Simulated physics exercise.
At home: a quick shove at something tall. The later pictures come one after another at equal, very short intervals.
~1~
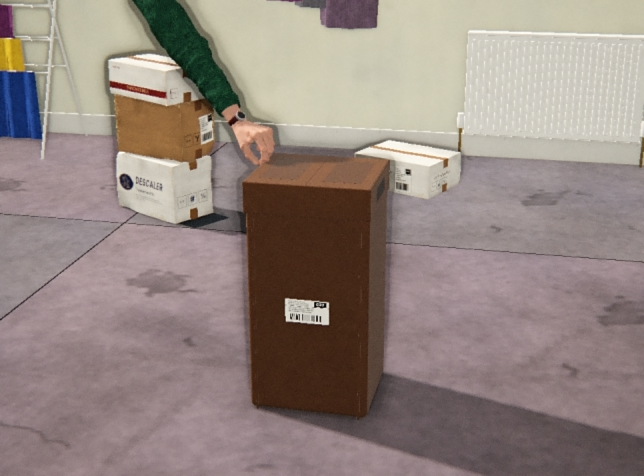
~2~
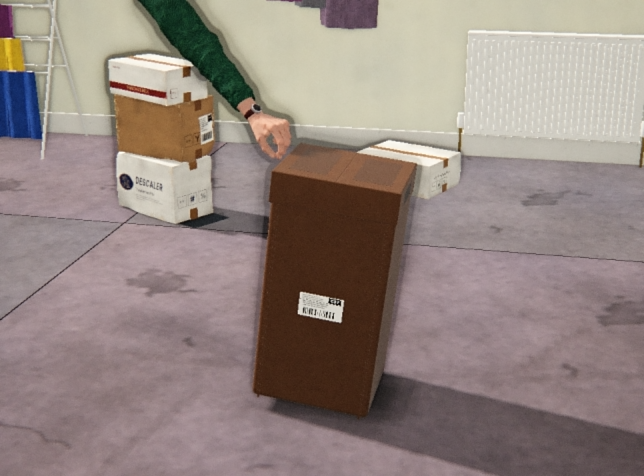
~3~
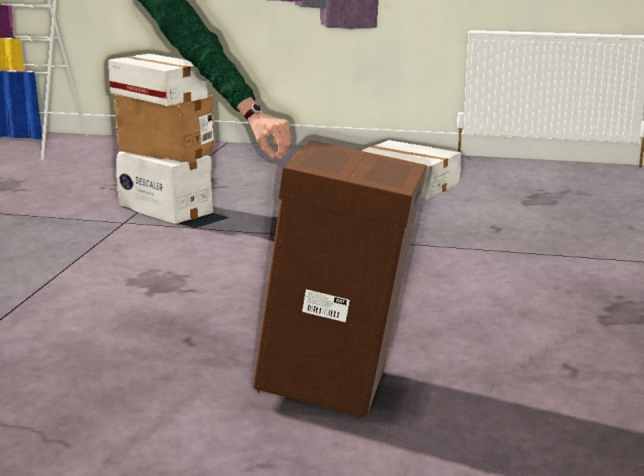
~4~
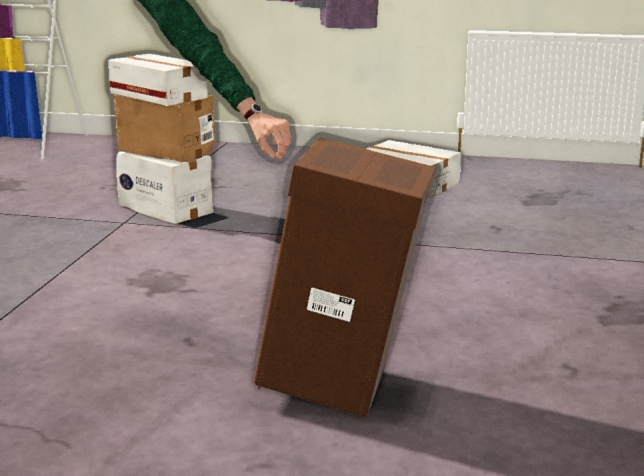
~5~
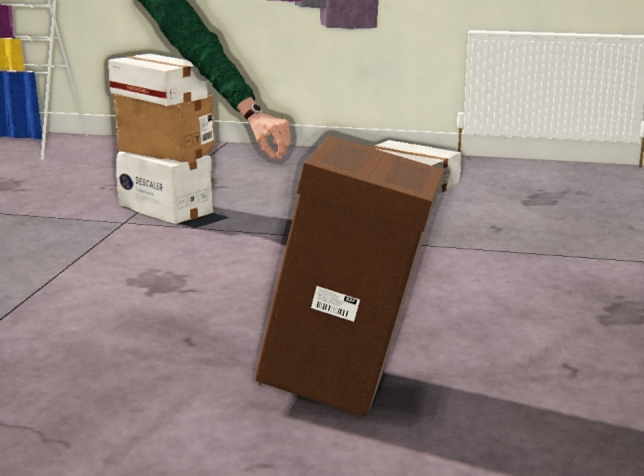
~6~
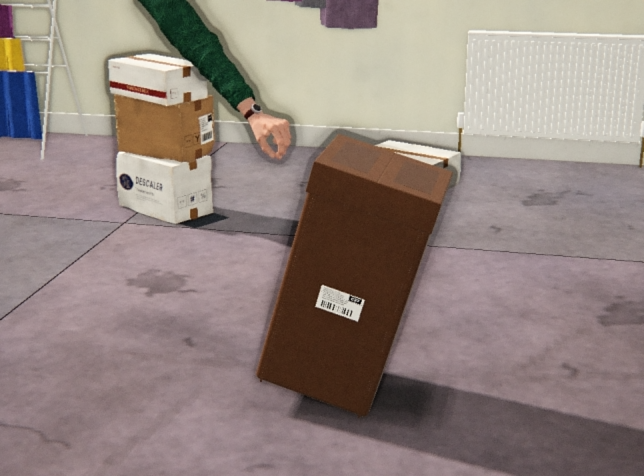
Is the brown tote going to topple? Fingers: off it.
Yes, overturns.
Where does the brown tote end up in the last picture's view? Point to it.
Around (494, 353).
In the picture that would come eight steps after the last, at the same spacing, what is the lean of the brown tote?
About 30°.
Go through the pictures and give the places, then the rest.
Brown tote (319, 284) upright, in the first frame.
Brown tote (333, 280) 7° off upright, in the second frame.
Brown tote (338, 278) 9° off upright, in the third frame.
Brown tote (343, 277) 12° off upright, in the fourth frame.
Brown tote (348, 276) 14° off upright, in the fifth frame.
Brown tote (353, 276) 16° off upright, in the sixth frame.
Then, 0.36 s after the last picture, brown tote 49° off upright near (429, 289).
At rest, the brown tote falls over, near (494, 353).
